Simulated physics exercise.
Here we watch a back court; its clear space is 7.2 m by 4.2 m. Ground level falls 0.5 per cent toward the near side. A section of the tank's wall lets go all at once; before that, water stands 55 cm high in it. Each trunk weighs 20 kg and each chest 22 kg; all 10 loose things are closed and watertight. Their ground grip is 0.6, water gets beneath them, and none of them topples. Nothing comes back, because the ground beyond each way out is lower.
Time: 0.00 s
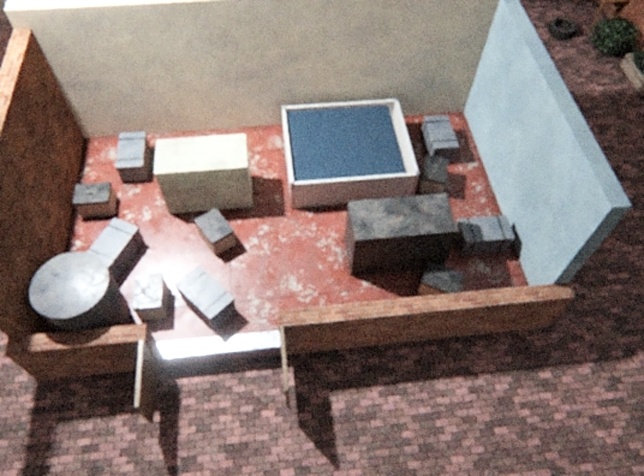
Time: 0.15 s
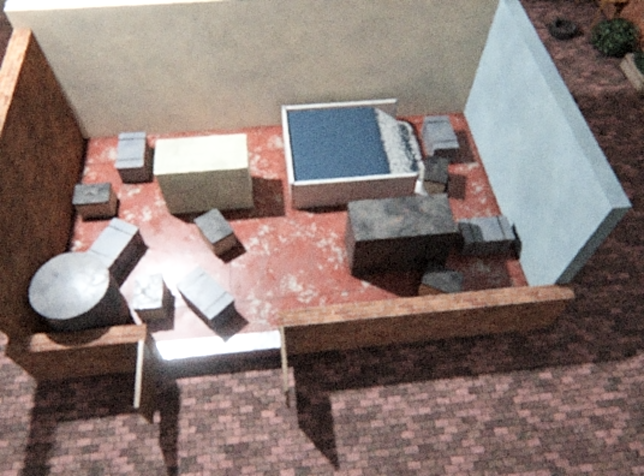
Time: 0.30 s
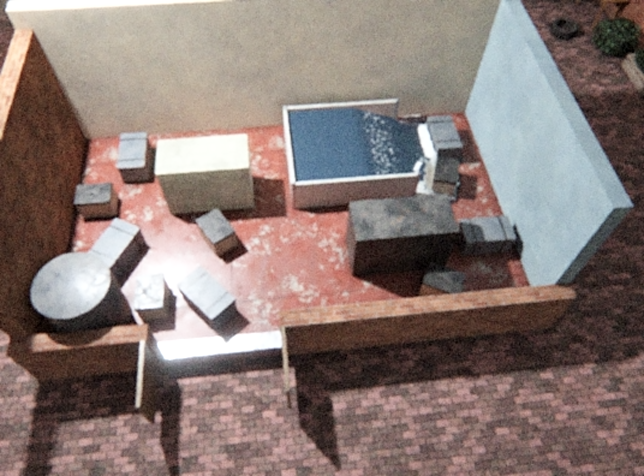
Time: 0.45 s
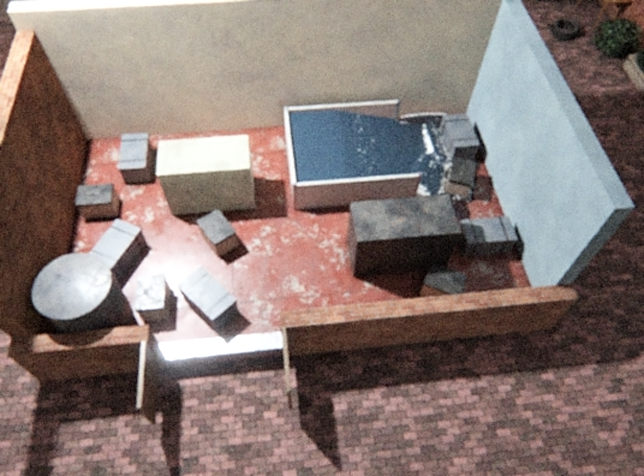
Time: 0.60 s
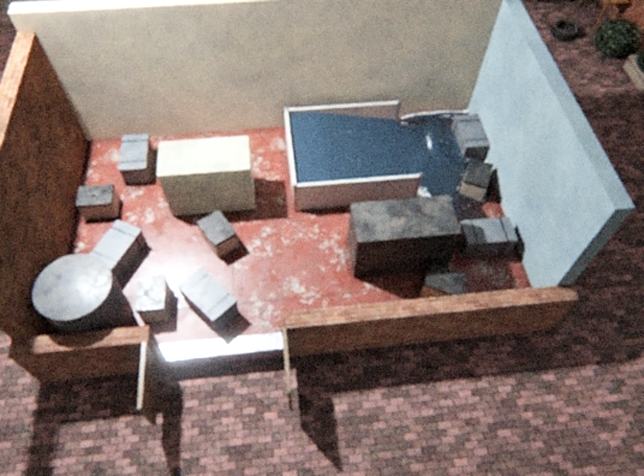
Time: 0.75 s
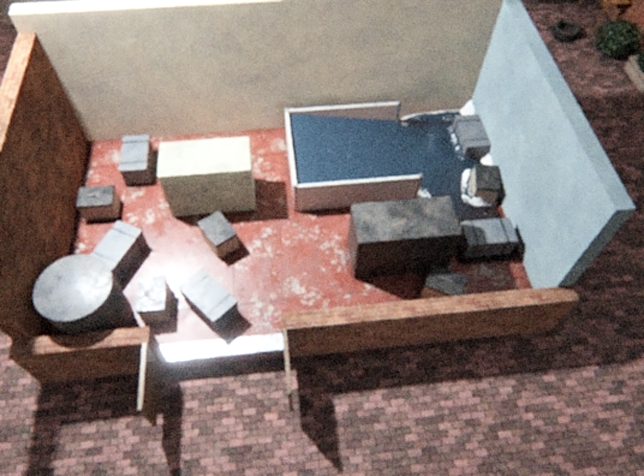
Blue water bursts from the tank's right side and pushes two gray blocks toward the wall.
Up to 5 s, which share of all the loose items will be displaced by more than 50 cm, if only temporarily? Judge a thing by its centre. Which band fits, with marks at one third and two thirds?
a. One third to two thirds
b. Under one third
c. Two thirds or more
a.
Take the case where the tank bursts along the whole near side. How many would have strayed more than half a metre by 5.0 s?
You'd get 3 in that case.
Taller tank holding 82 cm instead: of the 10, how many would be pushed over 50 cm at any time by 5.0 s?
That would make 5 of them.
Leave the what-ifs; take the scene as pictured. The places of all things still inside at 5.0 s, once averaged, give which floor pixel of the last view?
They're centred close to (257, 255).
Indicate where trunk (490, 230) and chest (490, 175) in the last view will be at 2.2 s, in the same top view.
First near (479, 273), second near (503, 256).
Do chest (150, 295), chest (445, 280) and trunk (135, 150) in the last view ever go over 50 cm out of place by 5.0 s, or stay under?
First falling below it, second exceeding it, third falling below it.
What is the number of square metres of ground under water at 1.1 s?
About 8.0 m2.
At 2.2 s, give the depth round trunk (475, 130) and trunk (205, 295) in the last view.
Depths: Near 37 cm, then near 0 cm.
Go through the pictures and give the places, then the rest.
The first frame shows a chest at (436, 168), on the bottom; a trunk at (441, 131), on the bottom; water covers 3.4 m2; 0 of 10 have shifted.
The second frame shows a chest at (436, 169) rests on the ground; a trunk at (441, 131), on the bottom; water covers 4.2 m2; 0 of 10 have shifted.
The third frame shows a chest at (447, 169), on the bottom, 16 cm from its start; a trunk at (445, 131) rests on the ground, 4 cm from its start; 4.9 m2 under water; 1 of 10 have shifted.
The fourth frame shows a chest at (463, 170), on the bottom, 42 cm from its start; a trunk at (461, 130) rests on the ground, 32 cm from its start; water covers 5.9 m2; 2 of 10 have shifted.
The fifth frame shows a chest at (479, 172) rests on the ground, 69 cm from its start; a trunk at (472, 130) rests on the ground, 53 cm from its start; 6.8 m2 under water; 2 of 10 have shifted.
The sixth frame shows a chest at (488, 176) rests on the ground, 82 cm from its start; a trunk at (473, 130), on the bottom, 53 cm from its start; 7.3 m2 under water; 2 of 10 have shifted.
After 1.1 s 2 of 10 are over 50 cm from their spots; 1 afloat.
After 2.2 s 2 of 10 are over 50 cm from their spots; 2 afloat.
After 3.5 s 4 of 10 are over 50 cm from their spots; 3 afloat.
After 5.0 s 4 of 10 are over 50 cm from their spots, and 4 have been at some point; 3 afloat.
